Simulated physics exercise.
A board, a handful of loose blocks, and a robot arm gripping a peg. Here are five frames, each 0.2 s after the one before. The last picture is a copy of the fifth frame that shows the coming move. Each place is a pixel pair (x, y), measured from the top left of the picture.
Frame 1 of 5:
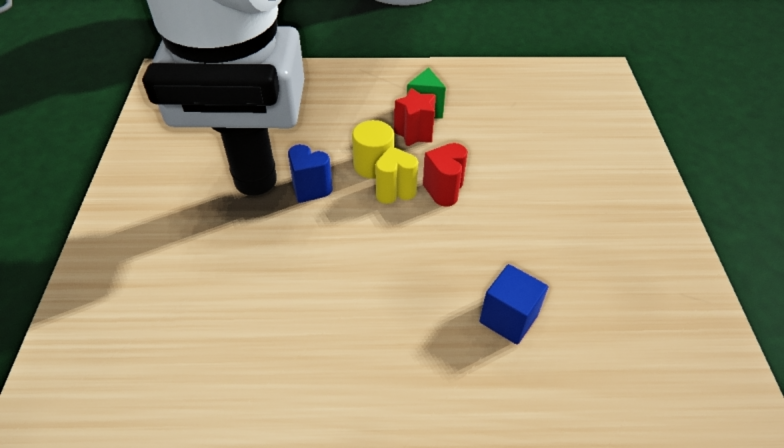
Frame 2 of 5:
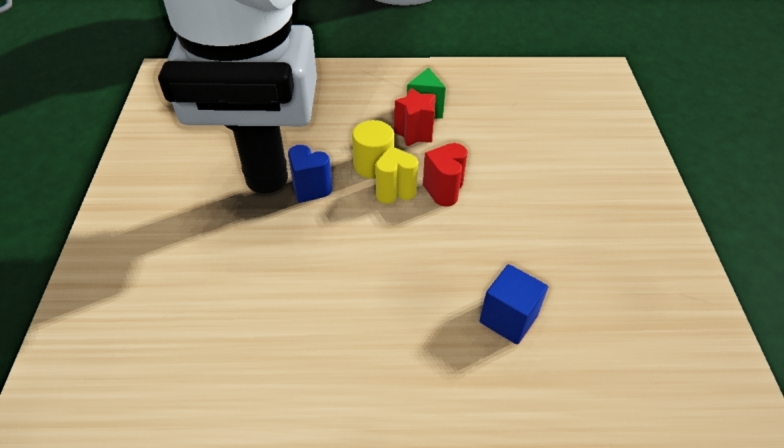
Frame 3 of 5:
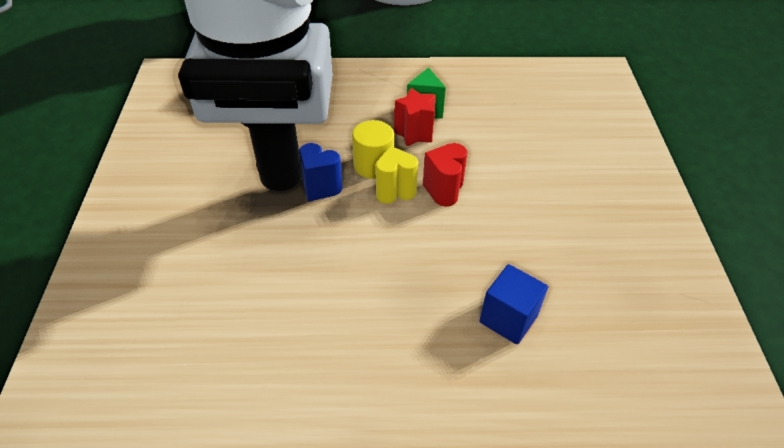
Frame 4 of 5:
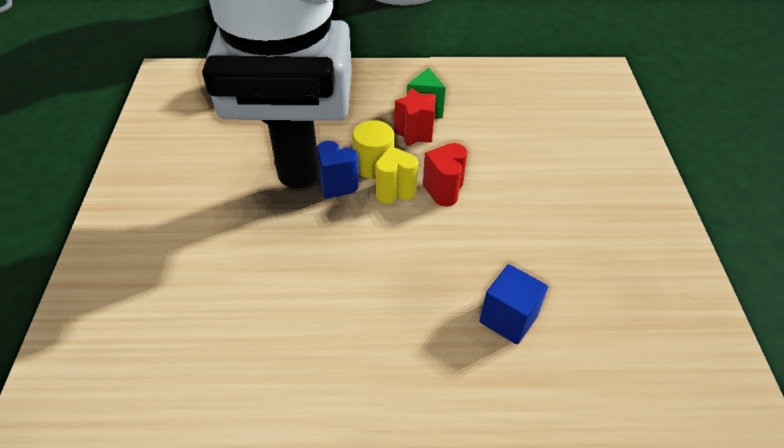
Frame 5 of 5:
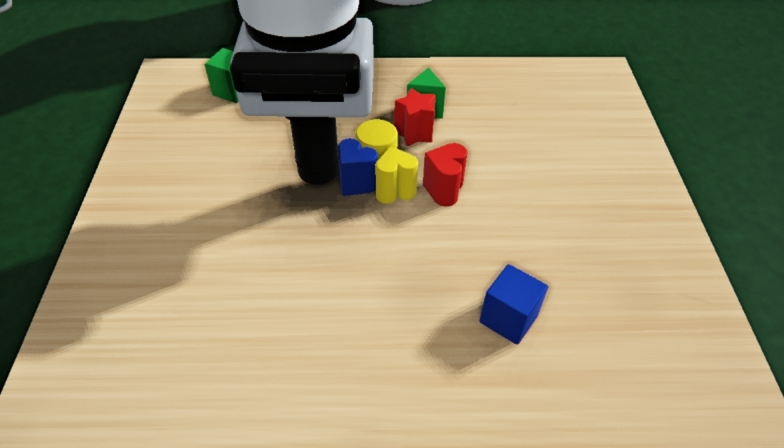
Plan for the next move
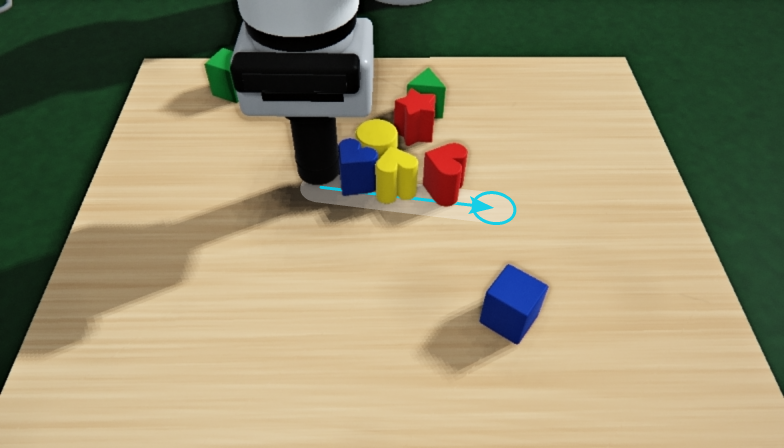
A robot arm's black peg moves right across a wooden table until it meets a blue heart block, then pushes it a short way right, up beside the yellow heart and yellow cylinder, while the blue cube stays still.
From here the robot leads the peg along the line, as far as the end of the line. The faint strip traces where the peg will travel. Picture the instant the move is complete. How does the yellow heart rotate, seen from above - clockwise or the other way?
Viewed from above, clockwise.
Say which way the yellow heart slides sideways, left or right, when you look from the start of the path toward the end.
Facing the way the path runs, start to end, you'll find the yellow heart has shifted right.
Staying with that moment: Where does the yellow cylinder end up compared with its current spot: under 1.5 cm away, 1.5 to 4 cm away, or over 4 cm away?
Once the path is done, the yellow cylinder lies 1.5 to 4 cm from its present place.
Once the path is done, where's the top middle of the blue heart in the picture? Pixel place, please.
In the picture, that point is around (438, 142).
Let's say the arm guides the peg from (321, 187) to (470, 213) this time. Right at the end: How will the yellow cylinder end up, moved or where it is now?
That block slides.
Path on the board, from (321, 187) to (494, 208).
The first path, step by step. One third of the way, peg at (379, 179); blue heart at (411, 148), turned 40° anticlockwise; yellow cylinder at (400, 123); yellow heart at (427, 170), turned 20° clockwise; red heart at (457, 157), turned 15° anticlockwise.
Two thirds of the way, peg at (438, 185); blue heart at (437, 142), turned 70° anticlockwise; yellow cylinder at (400, 123); yellow heart at (474, 184); red heart at (479, 155), turned 45° anticlockwise.
At the end, peg at (497, 192); blue heart at (438, 142), turned 70° anticlockwise; yellow cylinder at (400, 123); yellow heart at (530, 199), turned 35° clockwise; red heart at (511, 150), turned 125° anticlockwise.
